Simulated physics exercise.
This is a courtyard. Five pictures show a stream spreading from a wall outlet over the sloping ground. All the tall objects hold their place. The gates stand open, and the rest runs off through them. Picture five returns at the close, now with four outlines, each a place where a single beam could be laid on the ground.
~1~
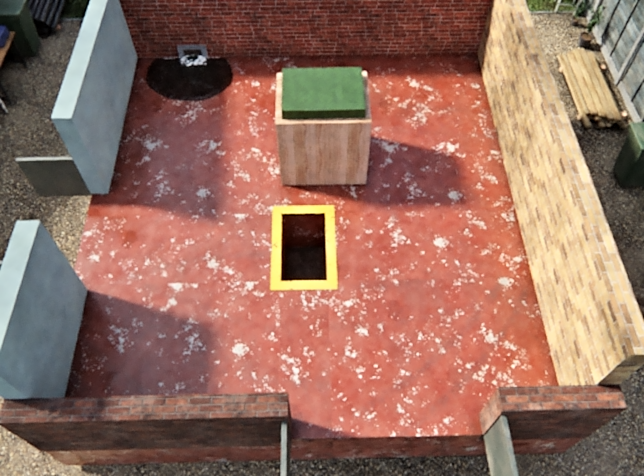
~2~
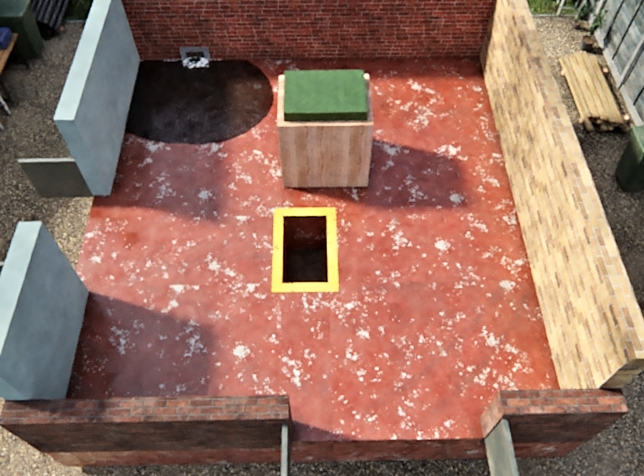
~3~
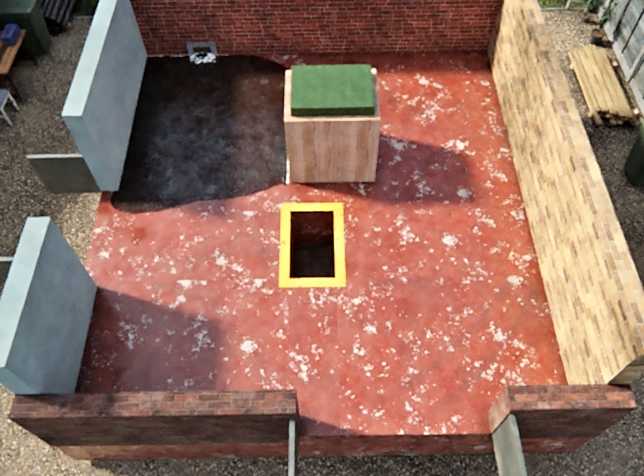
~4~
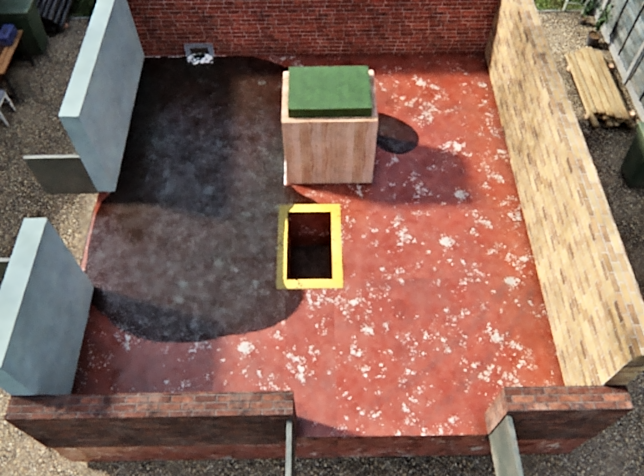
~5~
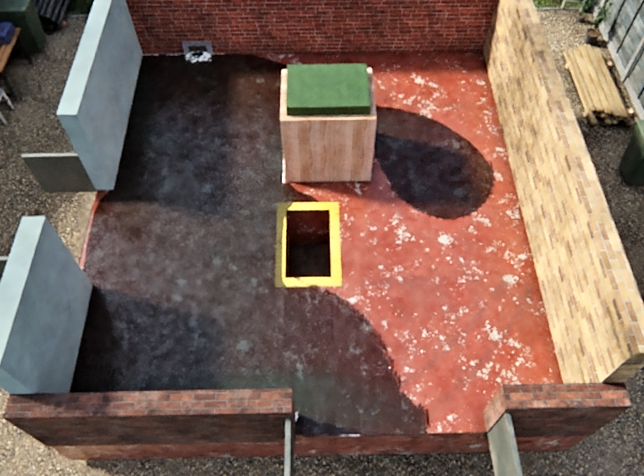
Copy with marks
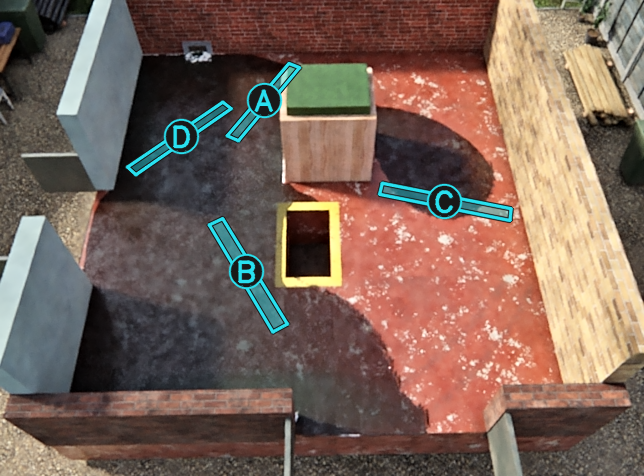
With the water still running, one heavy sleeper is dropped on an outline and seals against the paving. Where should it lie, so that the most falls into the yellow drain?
It is B.
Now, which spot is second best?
C it is.
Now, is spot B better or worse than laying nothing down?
Spot B is better.
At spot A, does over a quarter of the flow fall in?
No, it does not.
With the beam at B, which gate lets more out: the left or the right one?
More leaves on the right.
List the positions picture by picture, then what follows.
The first frame shows outfall at (193, 52); yellow drain at (304, 246); open gate at (386, 416); open gate at (99, 239); front seen at (219, 89), 3 % of the ground wet; yellow drain still dry.
The second frame shows front seen at (126, 128), 11 % of the ground wet; yellow drain still dry.
The third frame shows front seen at (146, 205), 22 % of the ground wet; yellow drain still dry.
The fourth frame shows front seen at (165, 336), 39 % of the ground wet; yellow drain taking water.
The fifth frame shows front seen at (349, 355), 55 % of the ground wet; yellow drain taking water.
On the marked copy, A from (232, 138) to (294, 65); B from (216, 221) to (280, 328); C from (380, 188) to (510, 214); D from (131, 170) to (227, 105).
For spot A, about 10 % of the stream goes into the yellow drain, about 88 % out by the gates.
For spot B, about 34 % of the stream goes into the yellow drain, about 66 % out by the gates.
For spot C, about 23 % of the stream goes into the yellow drain, about 76 % out by the gates.
For spot D, about 12 % of the stream goes into the yellow drain, about 88 % out by the gates.
